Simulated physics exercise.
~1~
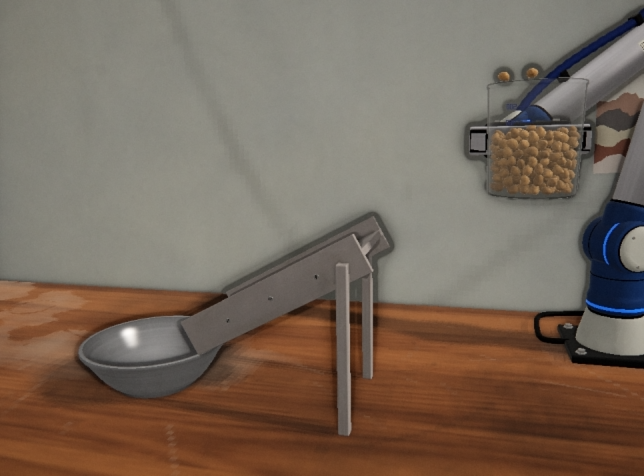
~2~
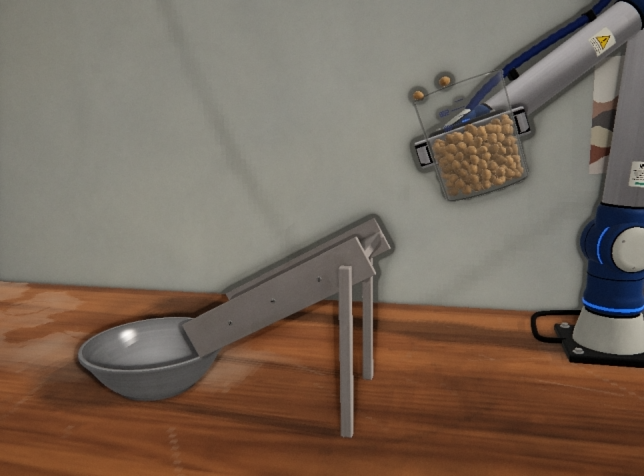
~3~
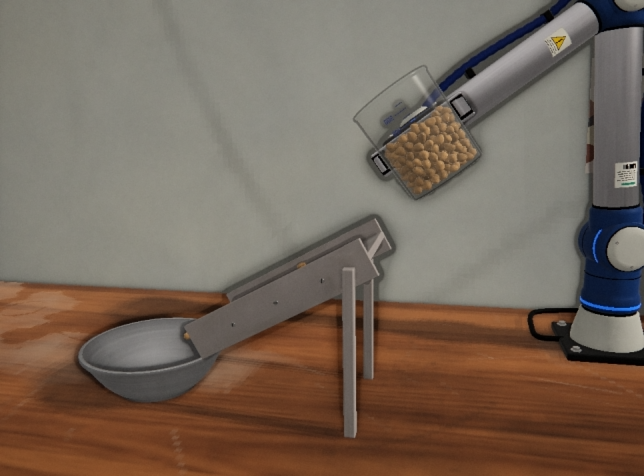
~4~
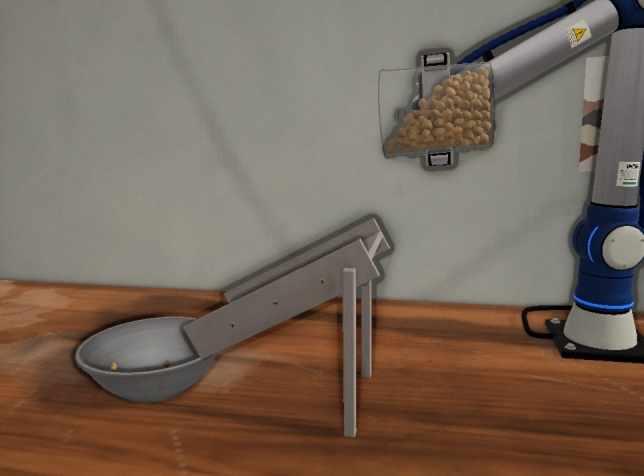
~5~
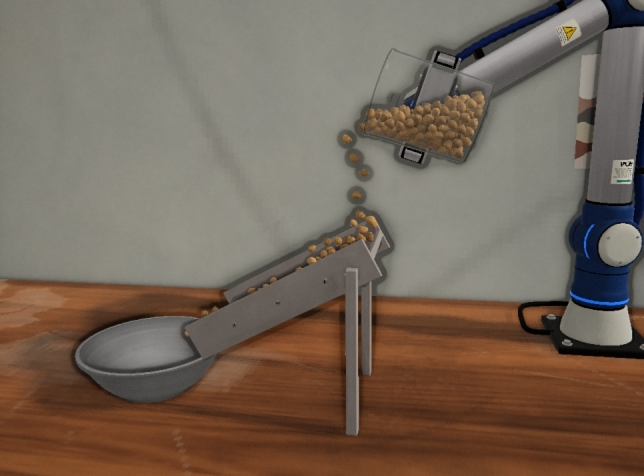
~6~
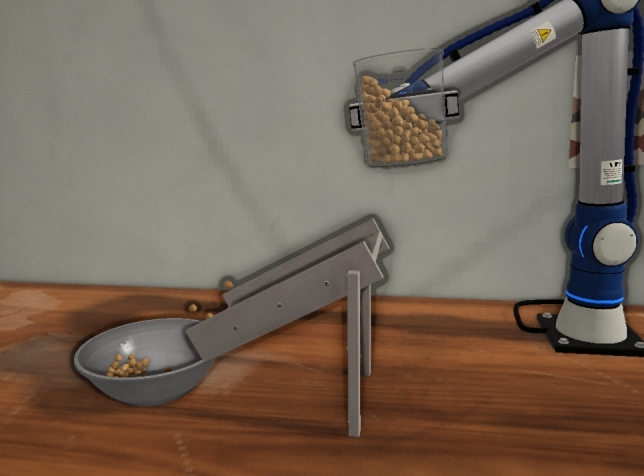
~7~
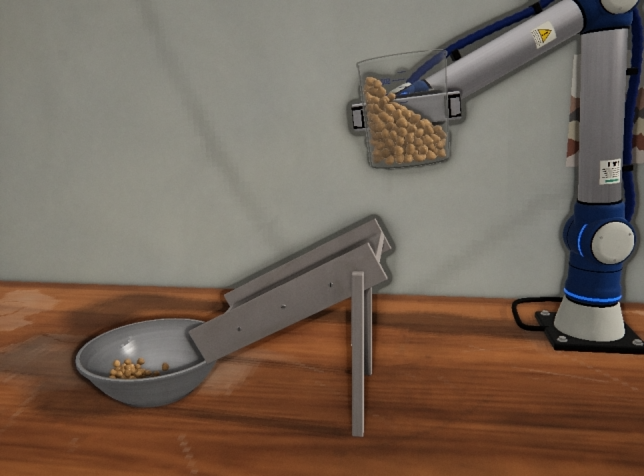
On a wooden table against a grey wall, a robot arm moved a clear cup of beans left, tipped it over a sloping metal chute so some slid into a grey bowl, then turned it upright, leaving a small pile in the bowl.
